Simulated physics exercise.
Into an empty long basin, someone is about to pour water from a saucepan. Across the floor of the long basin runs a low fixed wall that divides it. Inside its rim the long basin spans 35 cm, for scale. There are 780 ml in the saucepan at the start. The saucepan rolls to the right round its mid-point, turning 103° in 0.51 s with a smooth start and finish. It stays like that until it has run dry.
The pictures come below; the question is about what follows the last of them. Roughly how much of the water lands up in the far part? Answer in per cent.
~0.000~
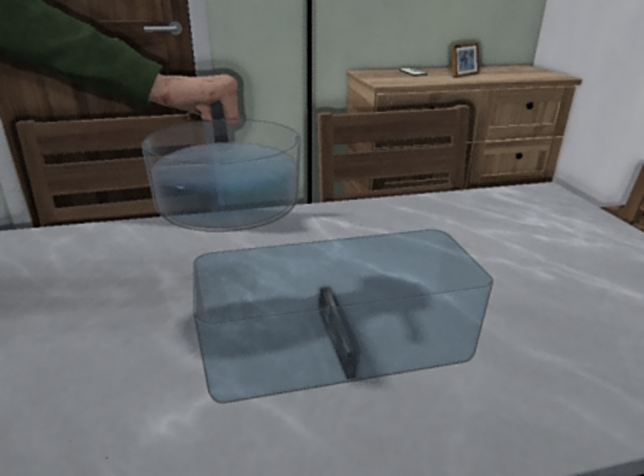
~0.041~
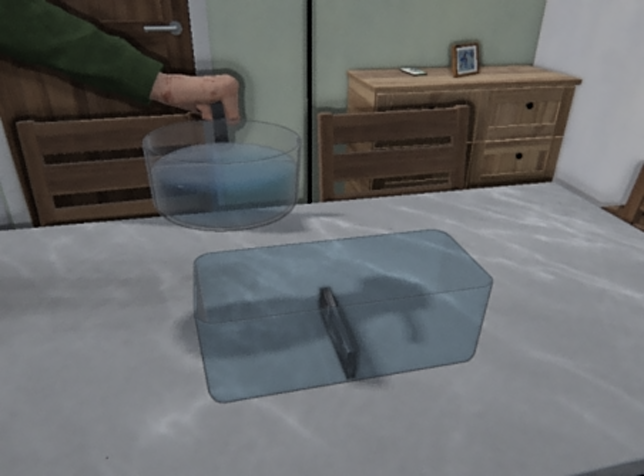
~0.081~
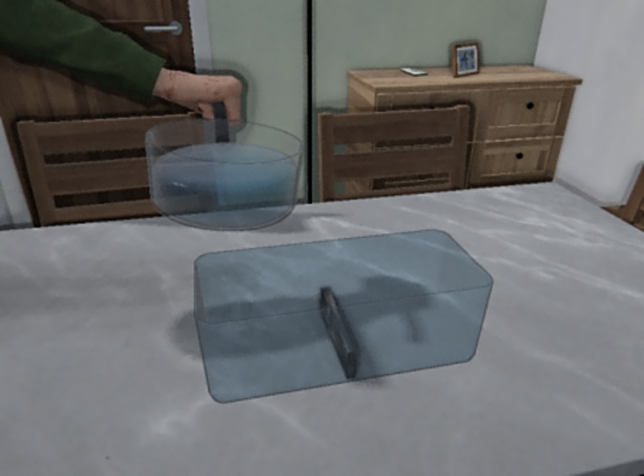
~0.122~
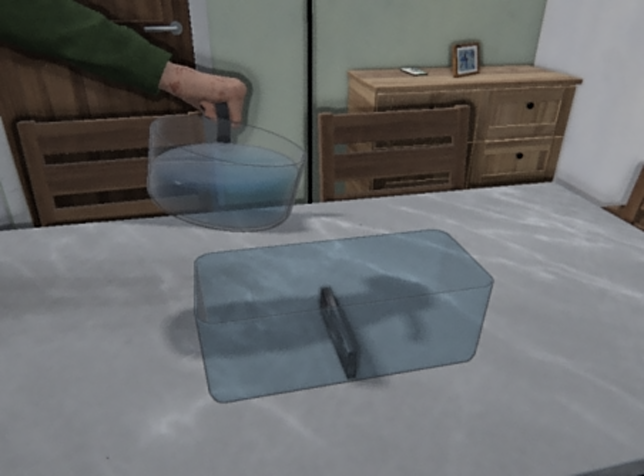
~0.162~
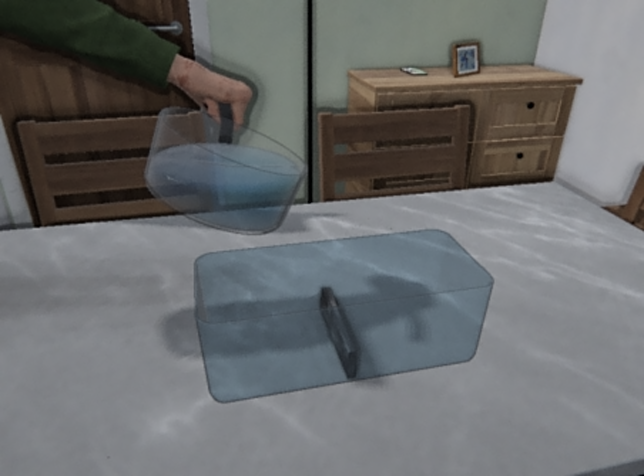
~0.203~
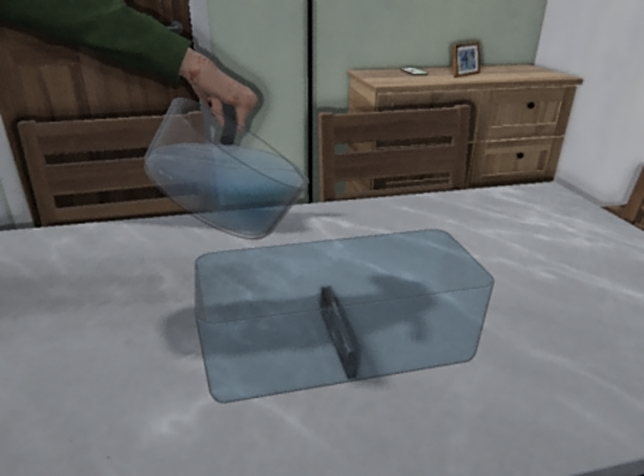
Around 35 %.
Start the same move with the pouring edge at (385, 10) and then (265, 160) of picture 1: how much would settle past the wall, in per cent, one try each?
Try 1: Approx. 75 %; try 2: Approx. 15 %.
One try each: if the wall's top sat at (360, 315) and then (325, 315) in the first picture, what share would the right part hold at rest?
Result: 10 per cent, then 55 per cent.
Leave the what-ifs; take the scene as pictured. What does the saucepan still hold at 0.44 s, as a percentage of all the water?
Portion remaining: Approx. 22 per cent.
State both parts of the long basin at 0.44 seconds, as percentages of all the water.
About 16 % left, 14 % right.
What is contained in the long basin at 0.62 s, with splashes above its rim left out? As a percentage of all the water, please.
Close to 90 in a hundred.
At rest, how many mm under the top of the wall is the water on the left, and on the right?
It's around 24 mm on the left side and around 34 mm on the right side.
Then, 0.44 s in, the tilt is 99° and 21 per cent is still to pour, 16 is left of the wall and 15 right of it.
Then, 0.62 s in, the tilt is 103° and 5 per cent is still to pour, 55 is left of the wall and 35 right of it.
Then, 0.81 s in, the tilt is 103° and 1 per cent is still to pour, 57 is left of the wall and 34 right of it.
Then, 1.01 s in, the tilt is 103° and 0 per cent is still to pour, 62 is left of the wall and 35 right of it.
Finally, 62 per cent lies left of the wall, 35 right of it and 3 outside.
